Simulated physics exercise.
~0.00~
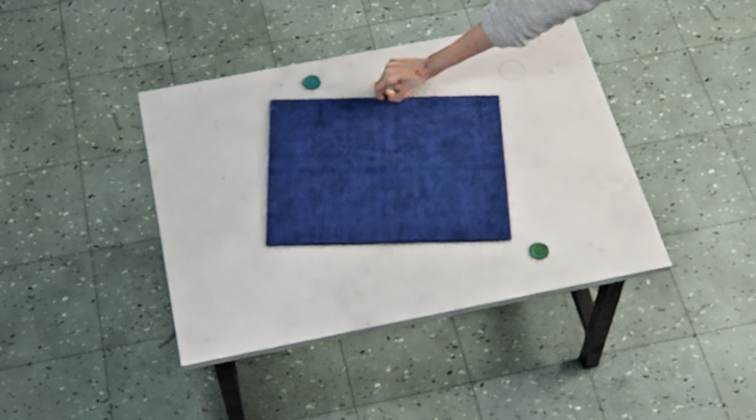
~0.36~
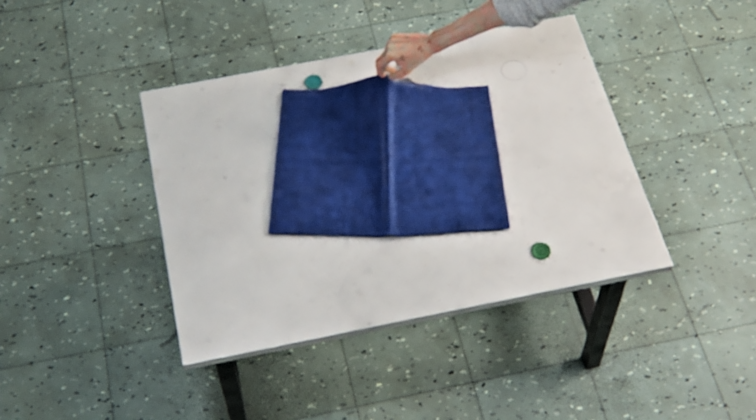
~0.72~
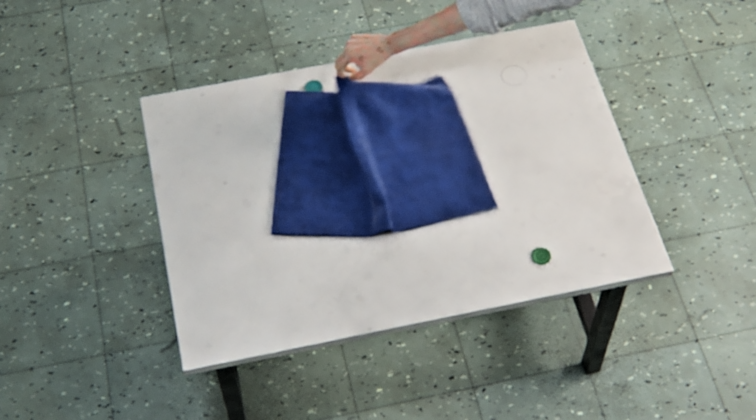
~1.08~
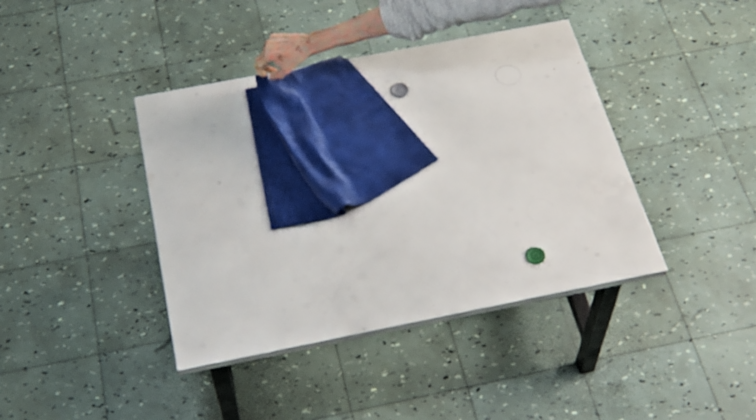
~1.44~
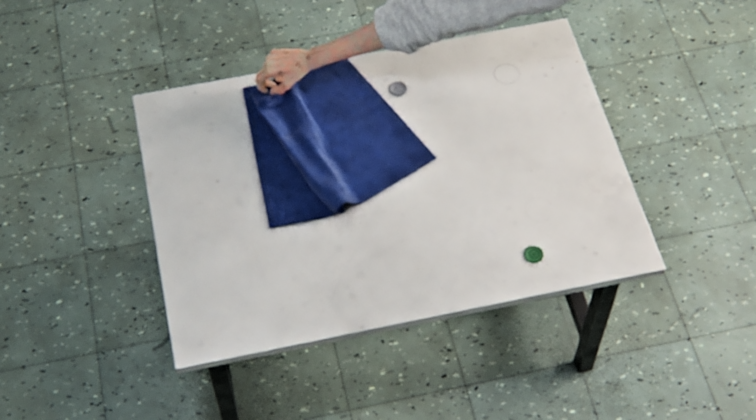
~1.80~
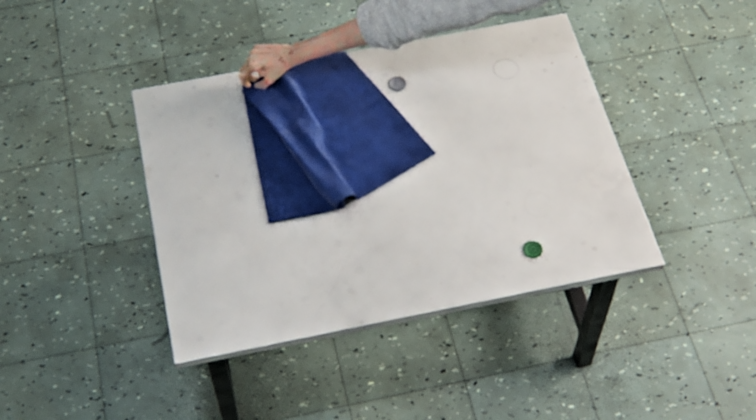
A blue napkin is pinched, lifted and drawn left by a hand, covering the teal lid.
